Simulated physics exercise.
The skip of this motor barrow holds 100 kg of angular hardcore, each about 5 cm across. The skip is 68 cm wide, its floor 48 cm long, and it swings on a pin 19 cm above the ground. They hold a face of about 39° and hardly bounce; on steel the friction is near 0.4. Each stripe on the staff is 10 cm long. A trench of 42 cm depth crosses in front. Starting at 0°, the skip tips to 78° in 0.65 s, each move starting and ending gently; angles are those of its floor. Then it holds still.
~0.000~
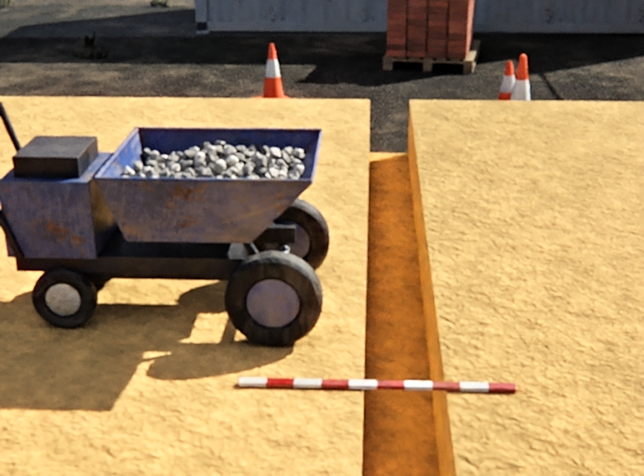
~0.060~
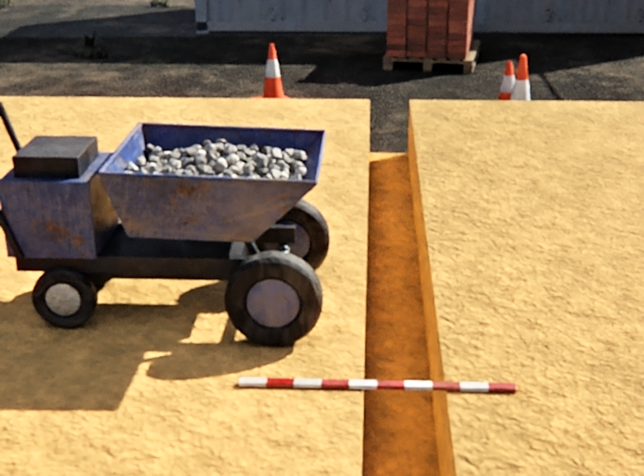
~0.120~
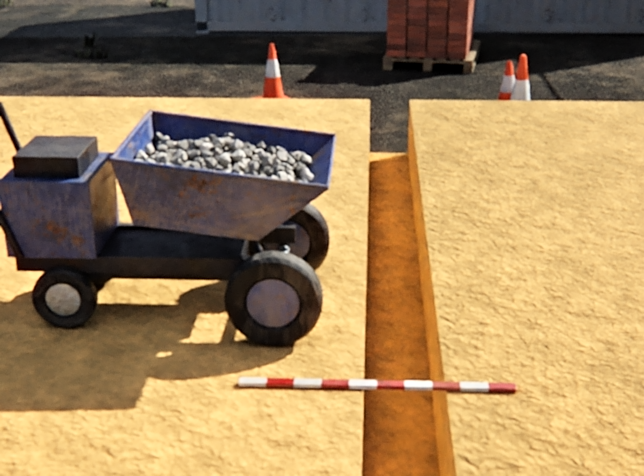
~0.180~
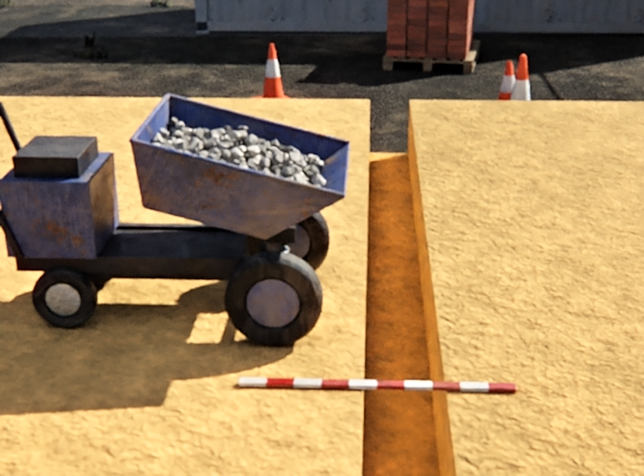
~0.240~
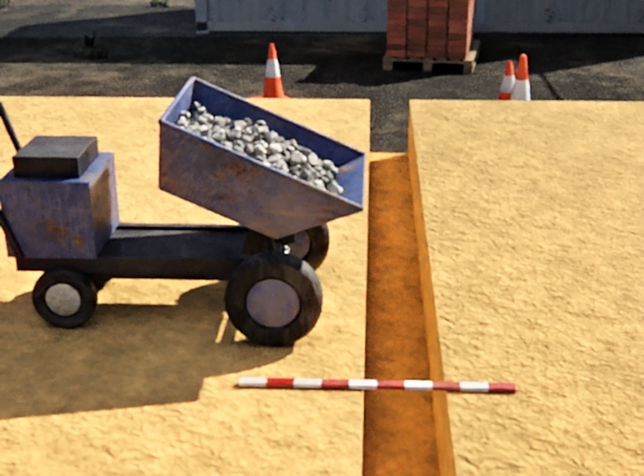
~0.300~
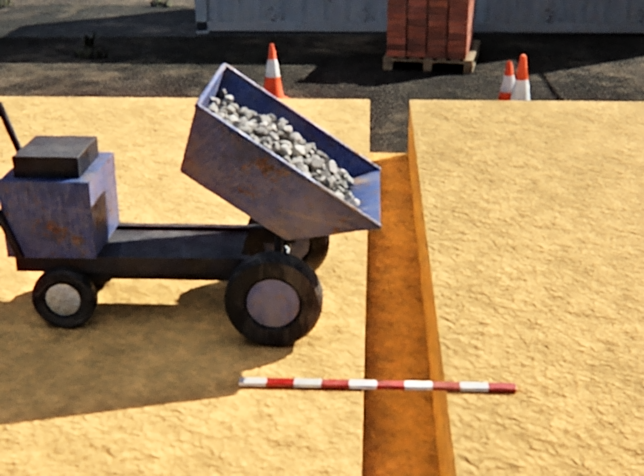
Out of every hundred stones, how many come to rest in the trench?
Roughly 35 per cent ends in the trench.
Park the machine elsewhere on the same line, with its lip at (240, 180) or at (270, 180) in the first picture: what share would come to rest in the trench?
About 95 and 75 per cent.
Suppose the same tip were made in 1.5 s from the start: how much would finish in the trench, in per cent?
In that case some 55 per cent.
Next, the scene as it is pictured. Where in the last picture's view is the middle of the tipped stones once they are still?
Near (468, 309).
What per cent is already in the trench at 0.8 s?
About 15 per cent by then.
After 0.5 s the floor is at 66°; 100 % in the skip; the foremost stones are at (399, 261).
After 0.8 s the floor is at 78°; 58 % in the skip, 13 % in the trench, 29 % past the trench; the foremost stones are at (497, 308).
After 1.1 s the floor is at 78°; 2 % in the skip, 31 % in the trench, 67 % past the trench; the foremost stones are past the picture's edge.
After 3.0 s the floor is at 78°; 0 % in the skip, 35 % in the trench, 65 % past the trench; the foremost stones are past the picture's edge.
